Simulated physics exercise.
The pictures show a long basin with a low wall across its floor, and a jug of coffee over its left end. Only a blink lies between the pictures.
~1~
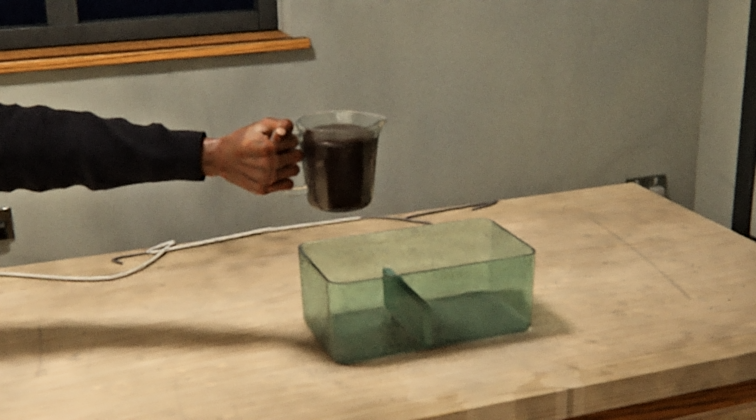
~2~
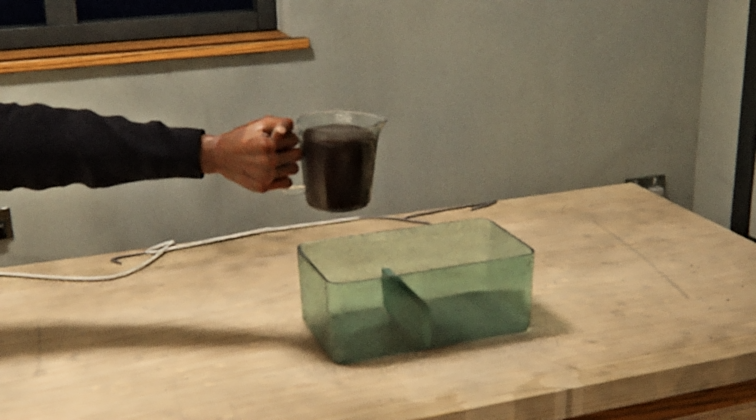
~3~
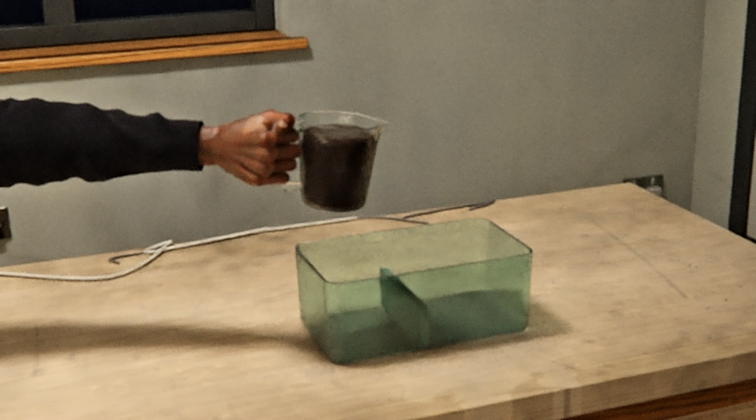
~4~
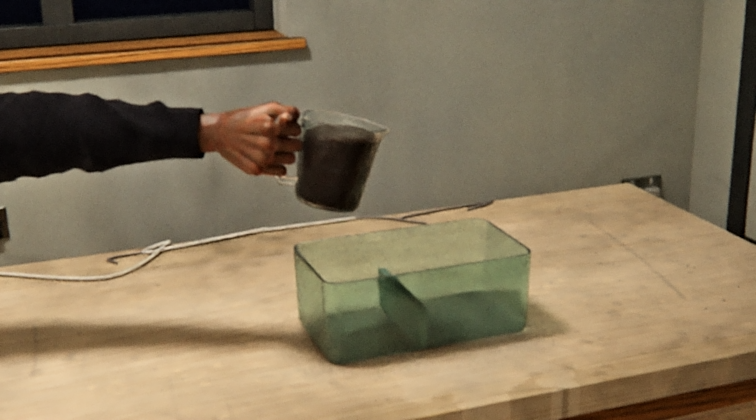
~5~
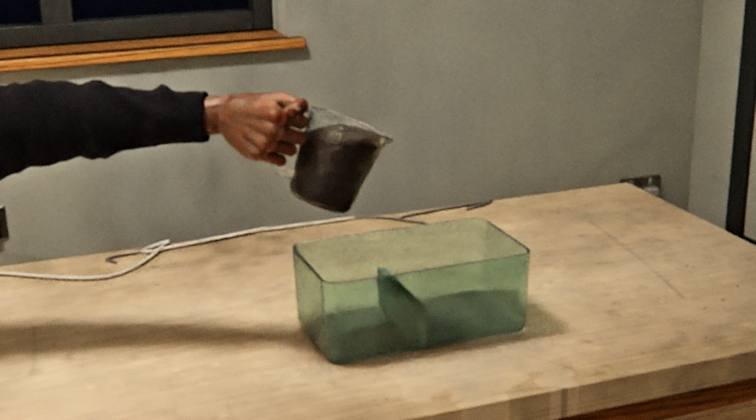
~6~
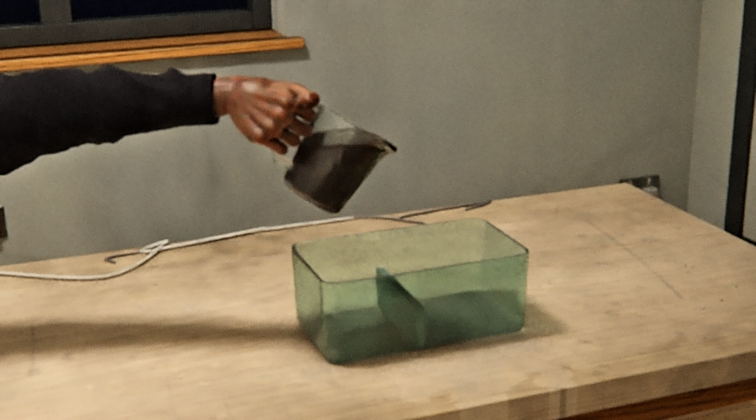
A clear jug of dark coffee, gripped by a hand in a black sleeve above a long green basin with a low inner wall, tilted slightly rightward, then more steeply as the hand rose.
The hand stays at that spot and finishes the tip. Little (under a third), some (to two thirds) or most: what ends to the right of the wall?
The share right of the wall is over two thirds.
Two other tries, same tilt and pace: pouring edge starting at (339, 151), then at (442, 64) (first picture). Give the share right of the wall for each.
In turn 5 and 70 in a hundred.
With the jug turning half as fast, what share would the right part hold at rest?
Close to 85 per cent.
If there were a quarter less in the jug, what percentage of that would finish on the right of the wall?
Close to 70 per cent.
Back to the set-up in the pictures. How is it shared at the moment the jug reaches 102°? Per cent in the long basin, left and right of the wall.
The left part 0 per cent, the right part 30.
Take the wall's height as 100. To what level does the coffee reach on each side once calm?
Left about 10, right about 30.
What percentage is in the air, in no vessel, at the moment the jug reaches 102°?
Some 25 per cent.
A moment on, the jug is tipped right over and 44 per cent is still to pour, 0 is left of the wall and 29 right of it.
Next, the jug is tipped right over and 3 per cent is still to pour, 14 is left of the wall and 76 right of it.
Then the jug is tipped right over and 0 per cent is still to pour, 21 is left of the wall and 78 right of it.
Later the jug is tipped right over and 0 per cent is still to pour, 21 is left of the wall and 78 right of it.
Finally, 21 per cent lies left of the wall, 78 right of it and 1 outside.
